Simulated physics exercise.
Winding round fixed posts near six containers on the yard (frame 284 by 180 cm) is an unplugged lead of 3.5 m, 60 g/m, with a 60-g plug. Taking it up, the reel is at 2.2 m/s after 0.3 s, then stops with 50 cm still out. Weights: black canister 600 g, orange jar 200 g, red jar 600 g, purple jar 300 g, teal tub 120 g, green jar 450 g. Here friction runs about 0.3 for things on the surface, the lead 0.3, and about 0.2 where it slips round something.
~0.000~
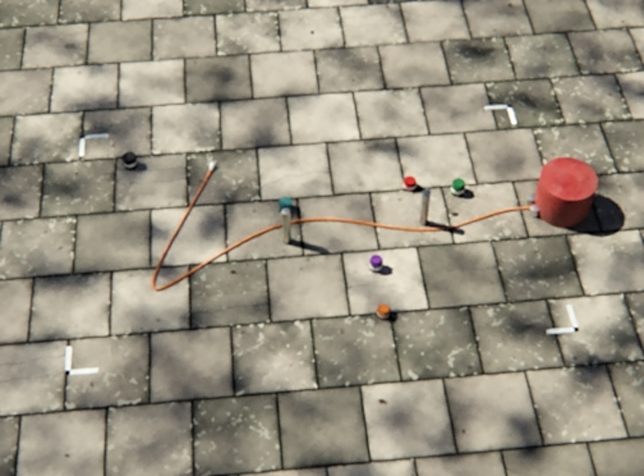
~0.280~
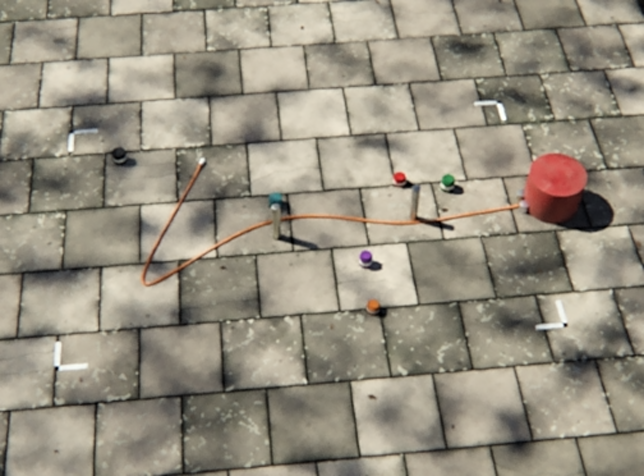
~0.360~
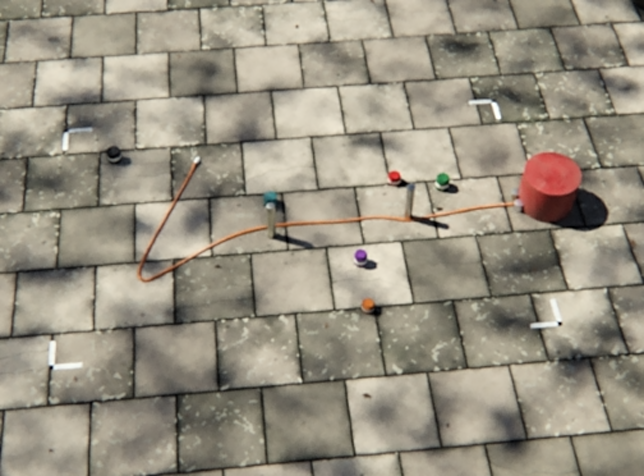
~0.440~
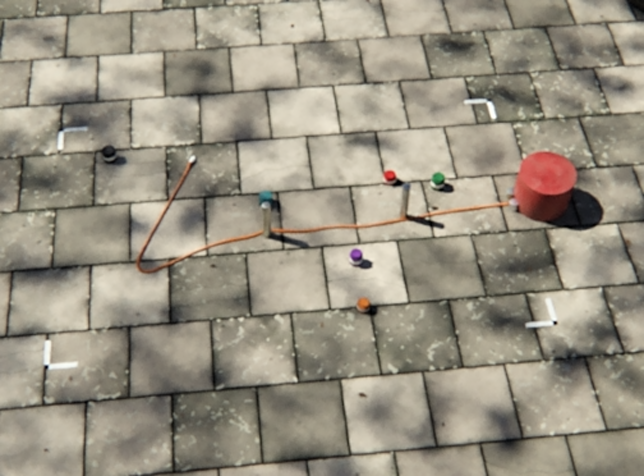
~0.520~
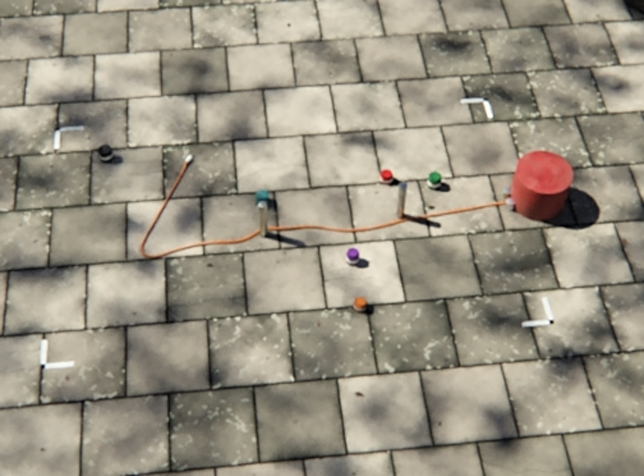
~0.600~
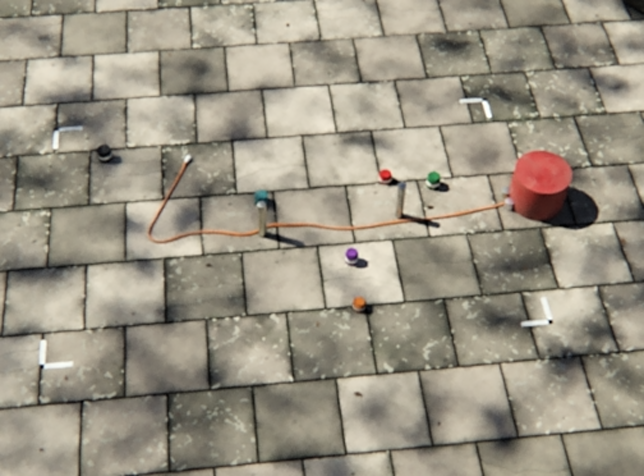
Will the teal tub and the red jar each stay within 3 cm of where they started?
Teal tub: No, it is displaced; red jar: Yes, it stays close.
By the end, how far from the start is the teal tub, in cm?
The teal tub ends up about 40 cm from its start.
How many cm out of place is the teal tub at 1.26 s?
The teal tub has moved 35 cm.
By 0.9 s, plug at (187, 162); teal tub 3 cm off its start.
By 1.3 s, plug at (344, 225); teal tub 36 cm off its start.
By 1.6 s, plug at (487, 262); teal tub 41 cm off its start at (307, 158).
By 1.9 s, plug at (545, 186); teal tub 41 cm off its start.
By 2.7 s, plug at (490, 200); teal tub 41 cm off its start at (307, 158), red jar 0 cm off its start at (386, 173).
